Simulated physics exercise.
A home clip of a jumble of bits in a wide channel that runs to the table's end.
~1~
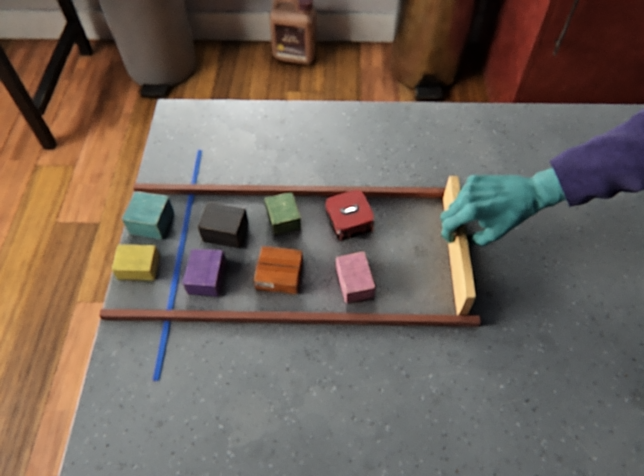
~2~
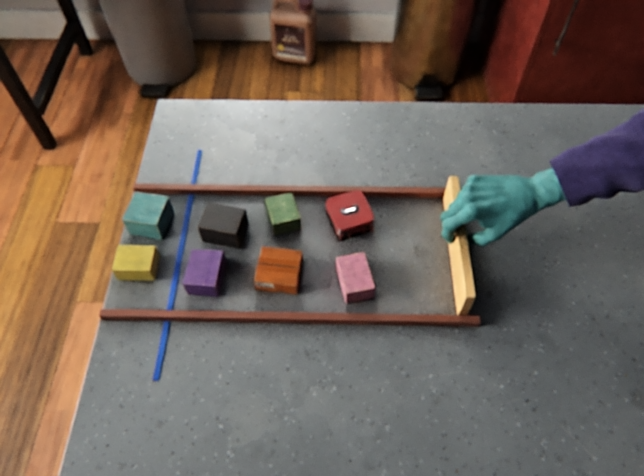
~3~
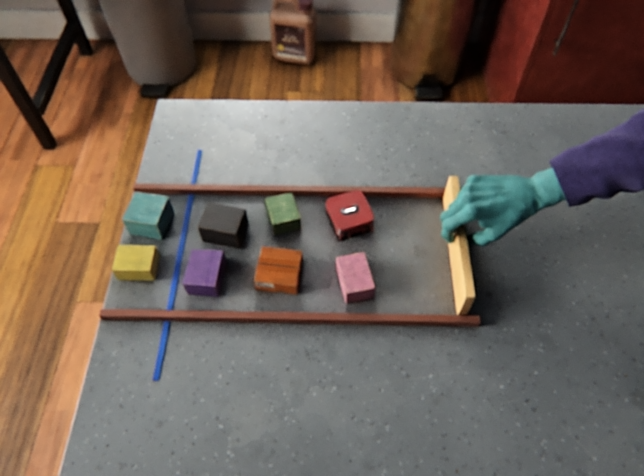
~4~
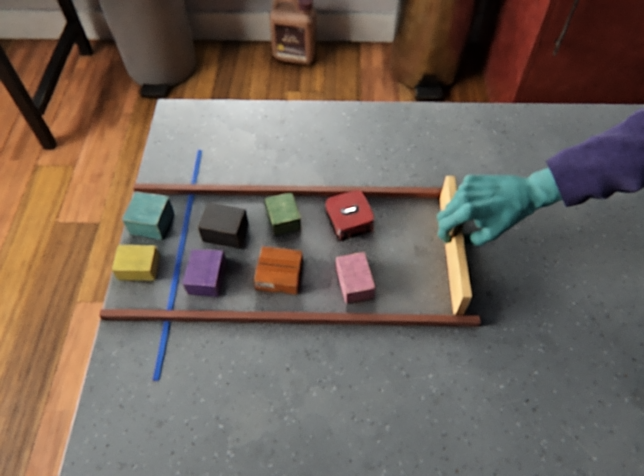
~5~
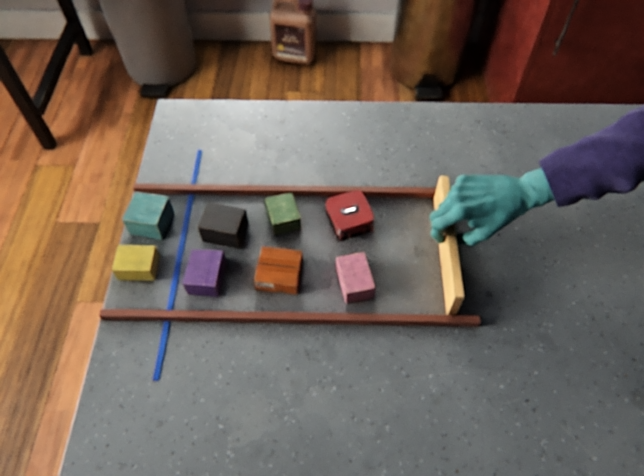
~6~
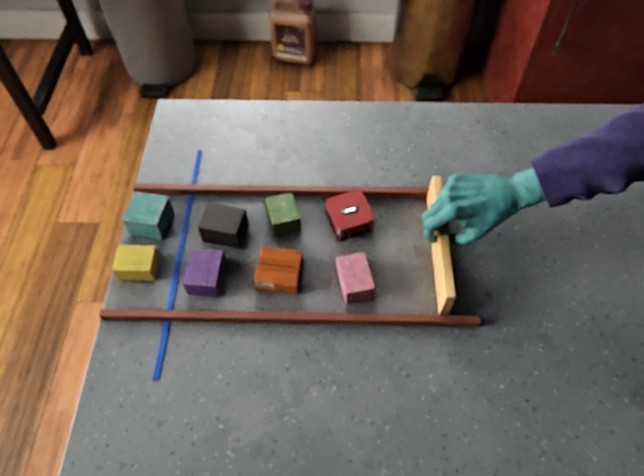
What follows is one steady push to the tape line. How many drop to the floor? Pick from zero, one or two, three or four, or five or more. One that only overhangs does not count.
The number that fall off is three or four.
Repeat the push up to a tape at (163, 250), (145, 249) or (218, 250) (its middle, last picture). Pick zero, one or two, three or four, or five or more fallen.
One after another: Five or over; five or over; 1 or 2.
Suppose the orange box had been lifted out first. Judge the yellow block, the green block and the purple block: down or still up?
The yellow block drops off; the green block does not fall; the purple block is kept.
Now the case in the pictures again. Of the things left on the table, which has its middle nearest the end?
The green block.
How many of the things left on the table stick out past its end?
The number is 3.
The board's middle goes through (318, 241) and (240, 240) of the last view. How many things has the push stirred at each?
4 and 8.
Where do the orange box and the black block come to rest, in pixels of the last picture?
First (123, 279), then (130, 236).
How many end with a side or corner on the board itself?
It touches 2.
A little later, none off yet; yellow block at rest near (136, 263); turquoise block at rest near (149, 215); purple block at rest near (205, 273).
When it is over, the number that fall off is three or four; down, purple block, turquoise block and yellow block.
